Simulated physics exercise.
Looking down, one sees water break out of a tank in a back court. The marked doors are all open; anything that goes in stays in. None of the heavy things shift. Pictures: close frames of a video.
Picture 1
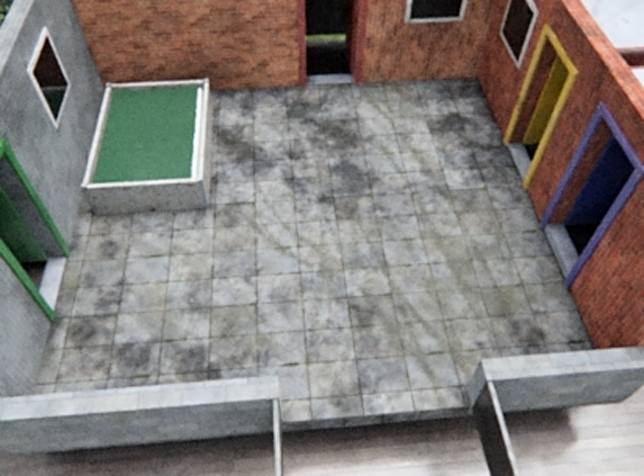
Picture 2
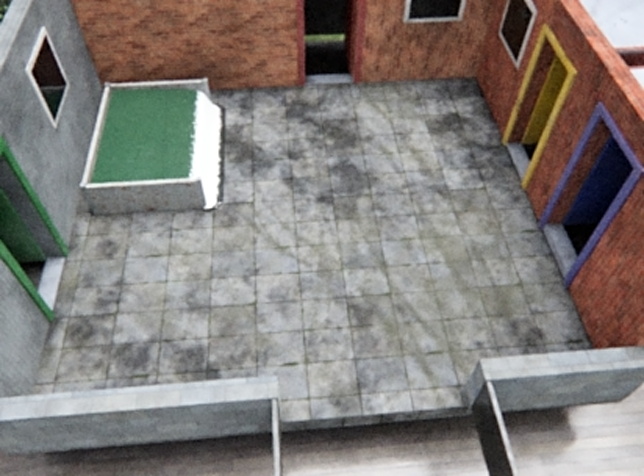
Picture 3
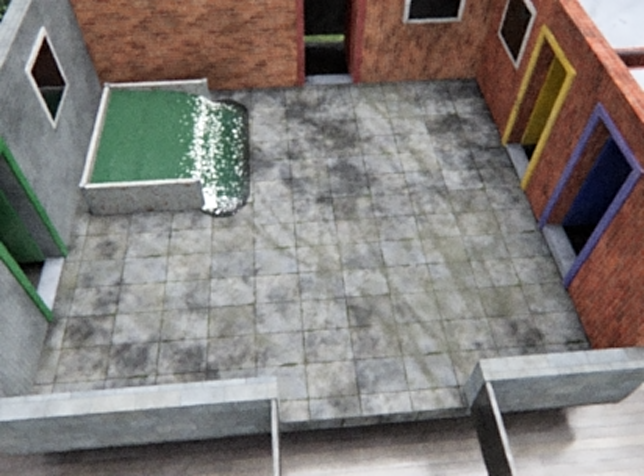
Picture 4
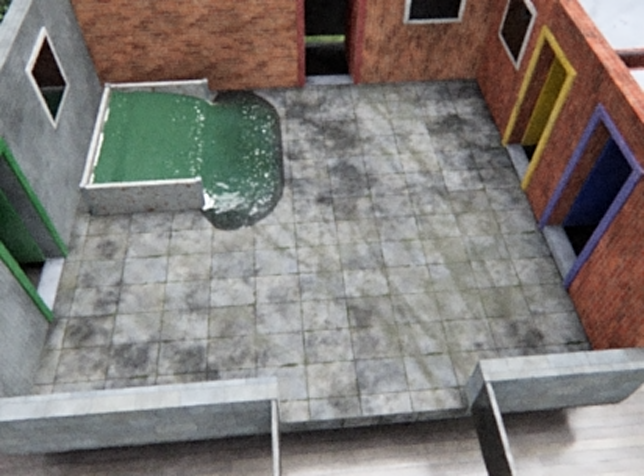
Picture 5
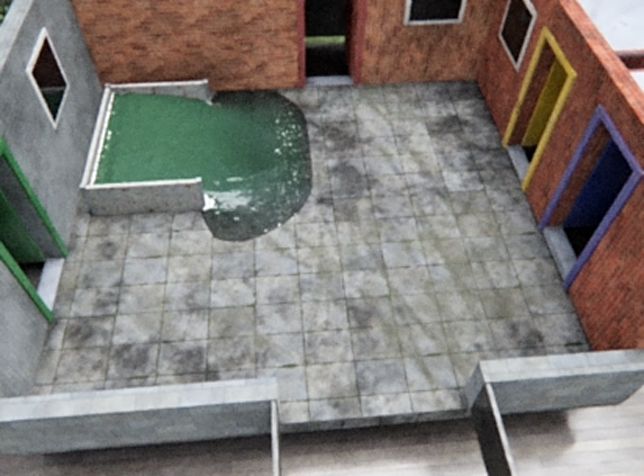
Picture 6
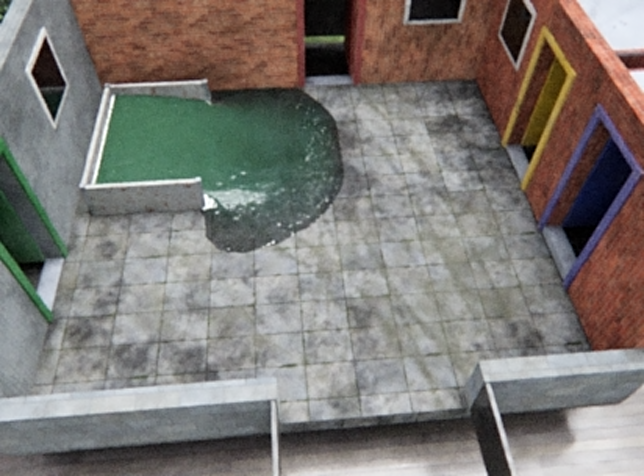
Green water breaks out of a tank's right side and spreads across the grey tiles.
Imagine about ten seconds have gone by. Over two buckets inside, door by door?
Door by door: The red door over; the blue door not over; the yellow door over; the green door not over.
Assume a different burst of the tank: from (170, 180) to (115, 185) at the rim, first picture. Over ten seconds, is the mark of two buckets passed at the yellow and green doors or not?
In that setup the yellow door keeps within bounds, but the green door runs over the limit.
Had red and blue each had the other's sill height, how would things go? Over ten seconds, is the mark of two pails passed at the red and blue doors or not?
As it turns out, the red one keeps within bounds and the blue one overshoots.
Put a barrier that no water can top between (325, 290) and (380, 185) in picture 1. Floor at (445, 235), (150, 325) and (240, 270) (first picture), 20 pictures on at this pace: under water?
Results in sequence: Bone-dry / bone-dry / swamped.
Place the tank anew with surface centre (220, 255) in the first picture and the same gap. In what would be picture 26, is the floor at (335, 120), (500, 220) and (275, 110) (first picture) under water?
Log: No flood; flood; no flood.
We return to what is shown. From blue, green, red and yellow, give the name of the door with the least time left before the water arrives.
That would be the red door, ahead of the rest.
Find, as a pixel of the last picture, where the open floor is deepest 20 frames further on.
Around (444, 94).
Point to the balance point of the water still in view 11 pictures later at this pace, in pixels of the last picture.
That puts it at around (291, 151).
A moment on, water covers 35 % of the floor; the red door wet at the sill, nothing in, the blue door not reached, the yellow door not reached, the green door not reached.
Next, water covers 55 % of the floor; the red door under two buckets in, the blue door not reached, the yellow door under two buckets in, the green door not reached.
Then, water covers 60 % of the floor; the red door over two buckets in, the blue door wet at the sill, nothing in, the yellow door far over two buckets in, the green door not reached.
Later, water covers 60 % of the floor; the red door over two buckets in, the blue door wet at the sill, nothing in, the yellow door far over two buckets in, the green door not reached.
In the end, water covers 90 % of the floor; the red door over two buckets in, the blue door wet at the sill, nothing in, the yellow door far over two buckets in, the green door not reached.
